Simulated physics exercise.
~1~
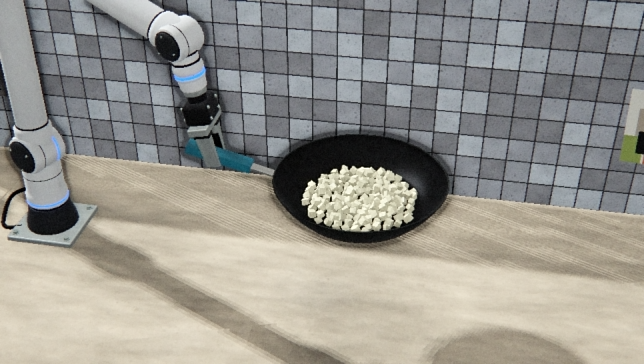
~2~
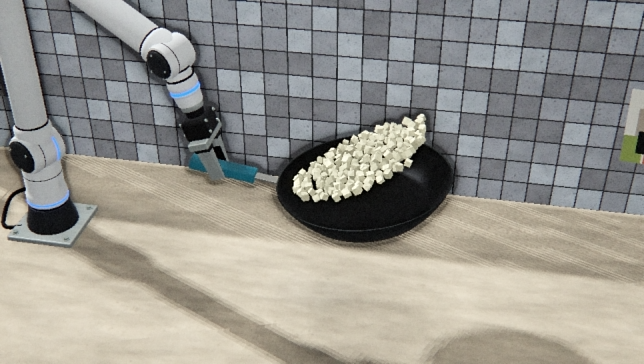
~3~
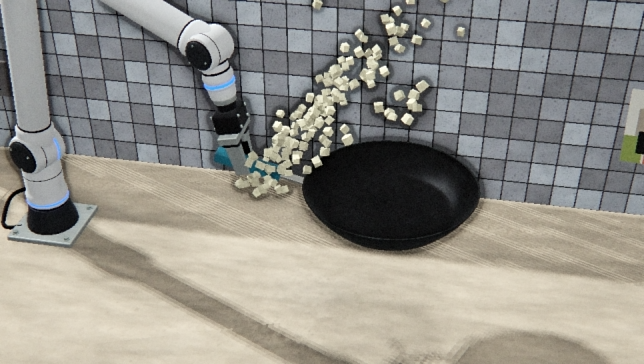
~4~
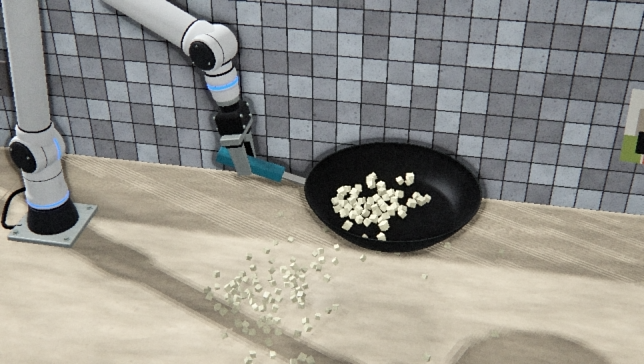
On a wooden surface by a tiled wall, a robot arm tossing pale cubes from a black pan, catching some, scattering most.
